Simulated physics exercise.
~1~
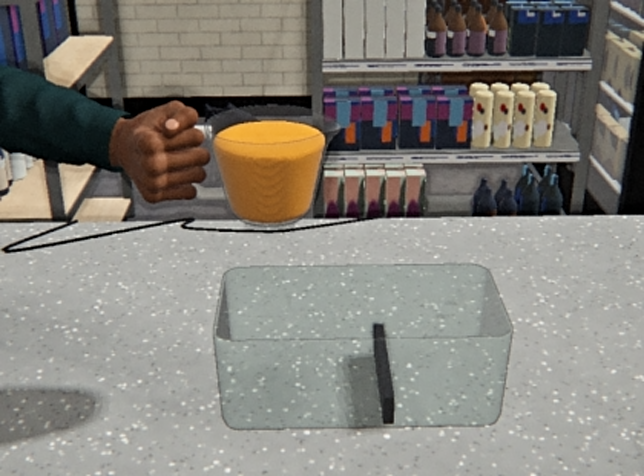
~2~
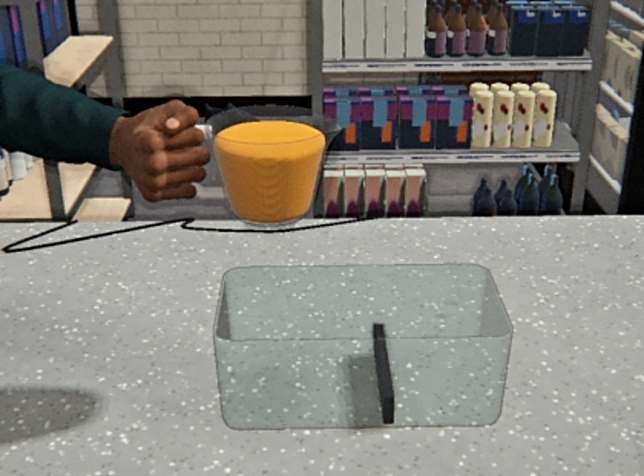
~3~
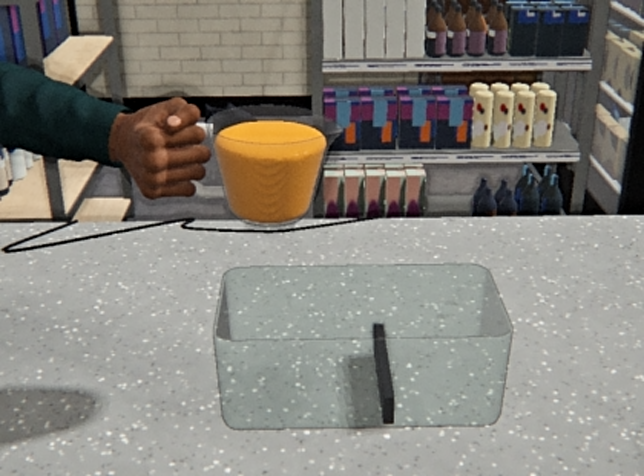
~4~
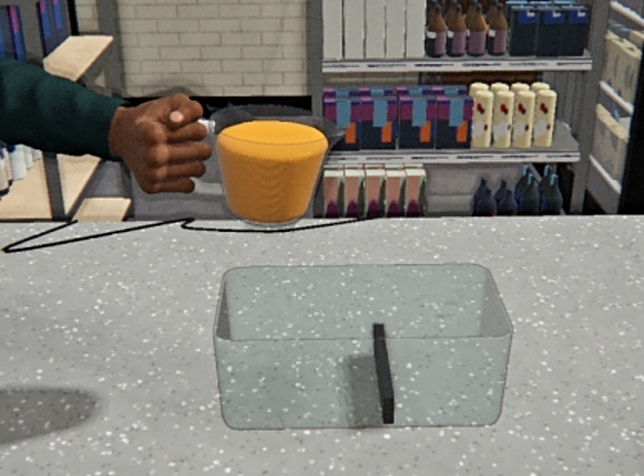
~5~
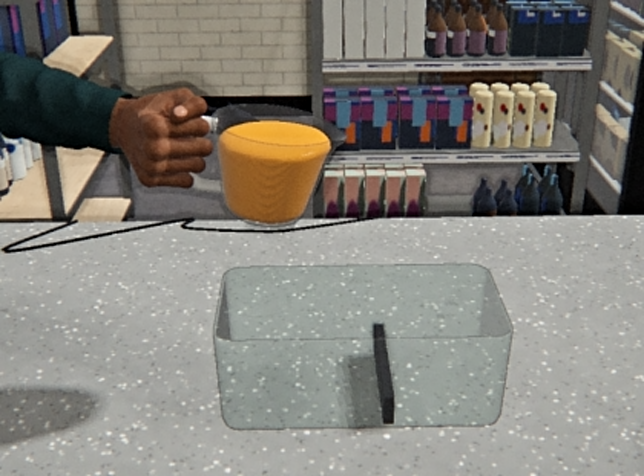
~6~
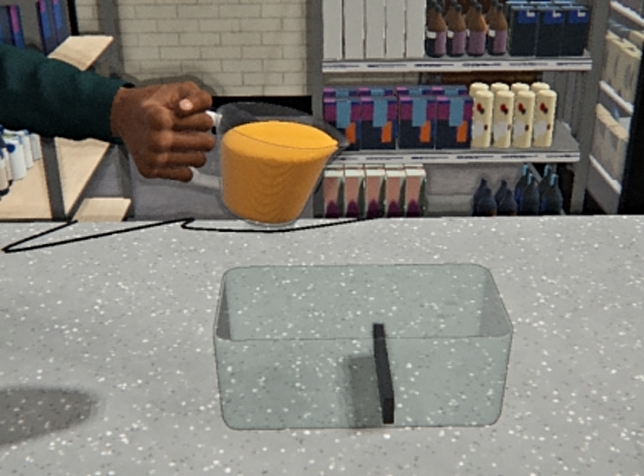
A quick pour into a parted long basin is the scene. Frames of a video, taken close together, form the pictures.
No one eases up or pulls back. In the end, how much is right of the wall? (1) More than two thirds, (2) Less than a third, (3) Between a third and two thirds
(3) Between a third and two thirds.
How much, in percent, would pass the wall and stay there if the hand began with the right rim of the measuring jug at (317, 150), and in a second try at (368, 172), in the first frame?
You'd get around 25 per cent and then around 70 per cent.
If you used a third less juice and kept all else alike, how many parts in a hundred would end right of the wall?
Estimate: Around 40 per cent.
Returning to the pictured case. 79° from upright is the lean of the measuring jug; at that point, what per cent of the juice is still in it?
50 in a hundred.
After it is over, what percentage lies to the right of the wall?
Roughly 55 %.
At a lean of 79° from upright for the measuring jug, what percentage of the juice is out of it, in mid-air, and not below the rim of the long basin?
Close to 30 per cent.
A moment on, the measuring jug is tipped on its side and 52 per cent is still to pour, 0 is left of the wall and 15 right of it.
Next, the measuring jug is tipped right over and 2 per cent is still to pour, 31 is left of the wall and 59 right of it.
Then the measuring jug is tipped right over and 0 per cent is still to pour, 40 is left of the wall and 57 right of it.
Later the measuring jug is tipped right over and 0 per cent is still to pour, 41 is left of the wall and 57 right of it.
At rest 41 per cent lies left of the wall, 57 right of it and 2 outside.
